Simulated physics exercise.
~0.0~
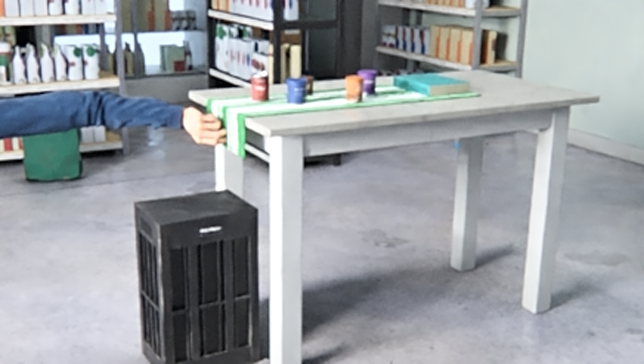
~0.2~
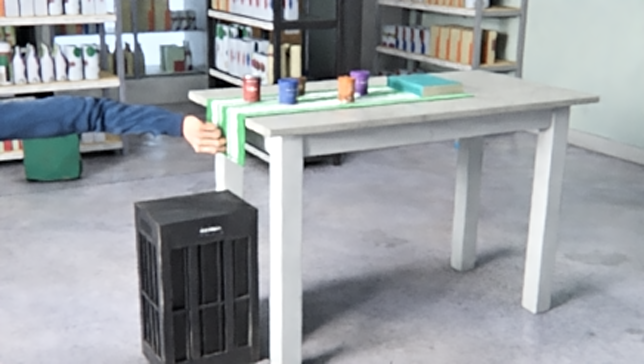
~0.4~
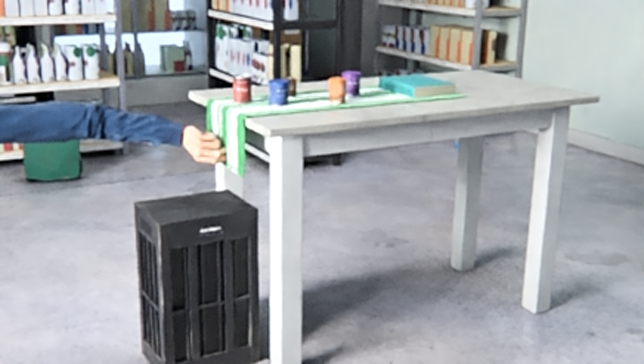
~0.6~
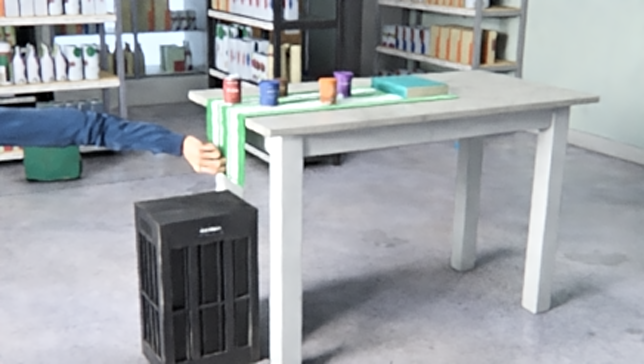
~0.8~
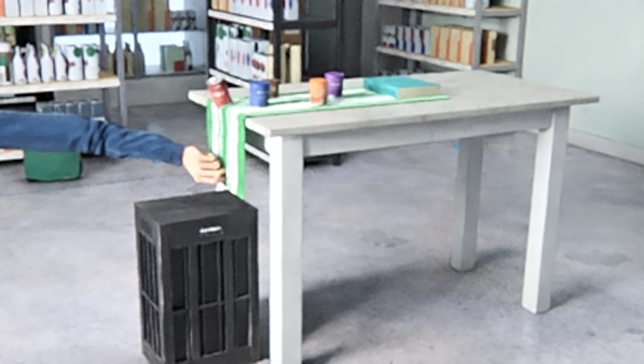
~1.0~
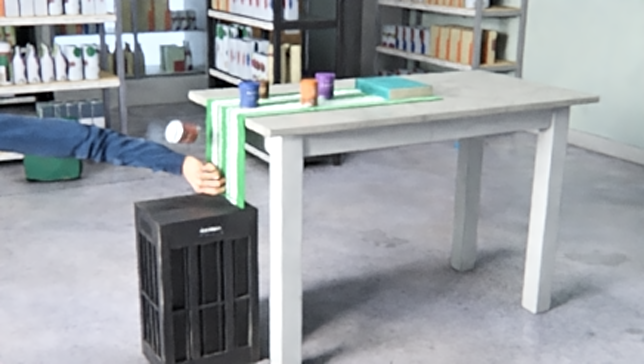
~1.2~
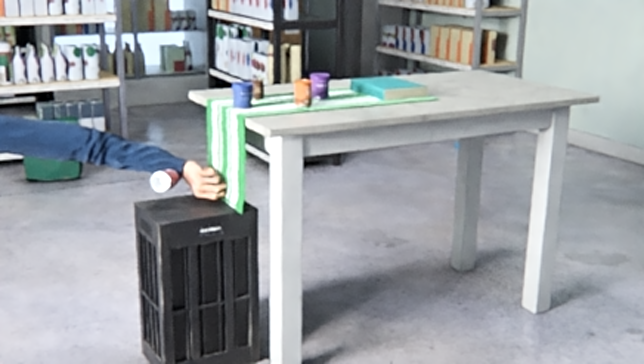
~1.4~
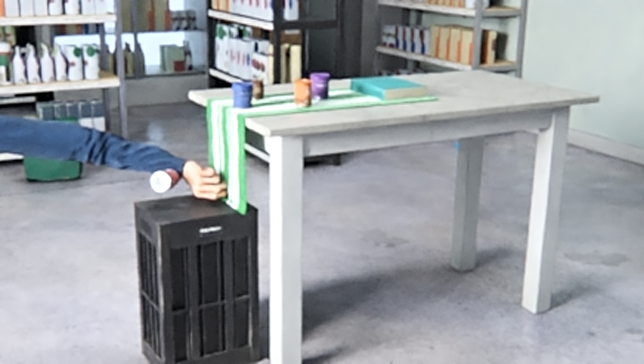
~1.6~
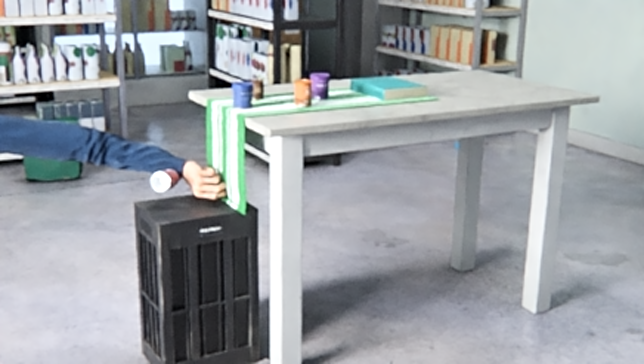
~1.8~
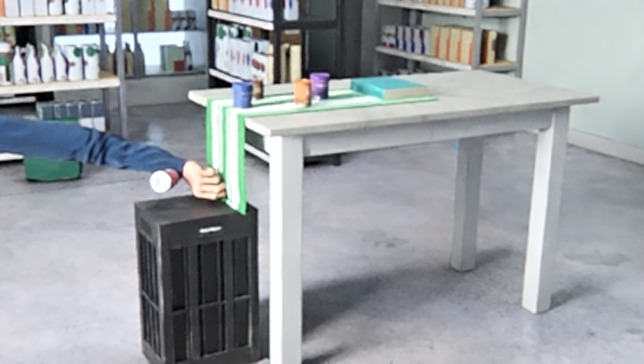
A hand draws a green-striped cloth down toward a black crate, and one red can topples off.
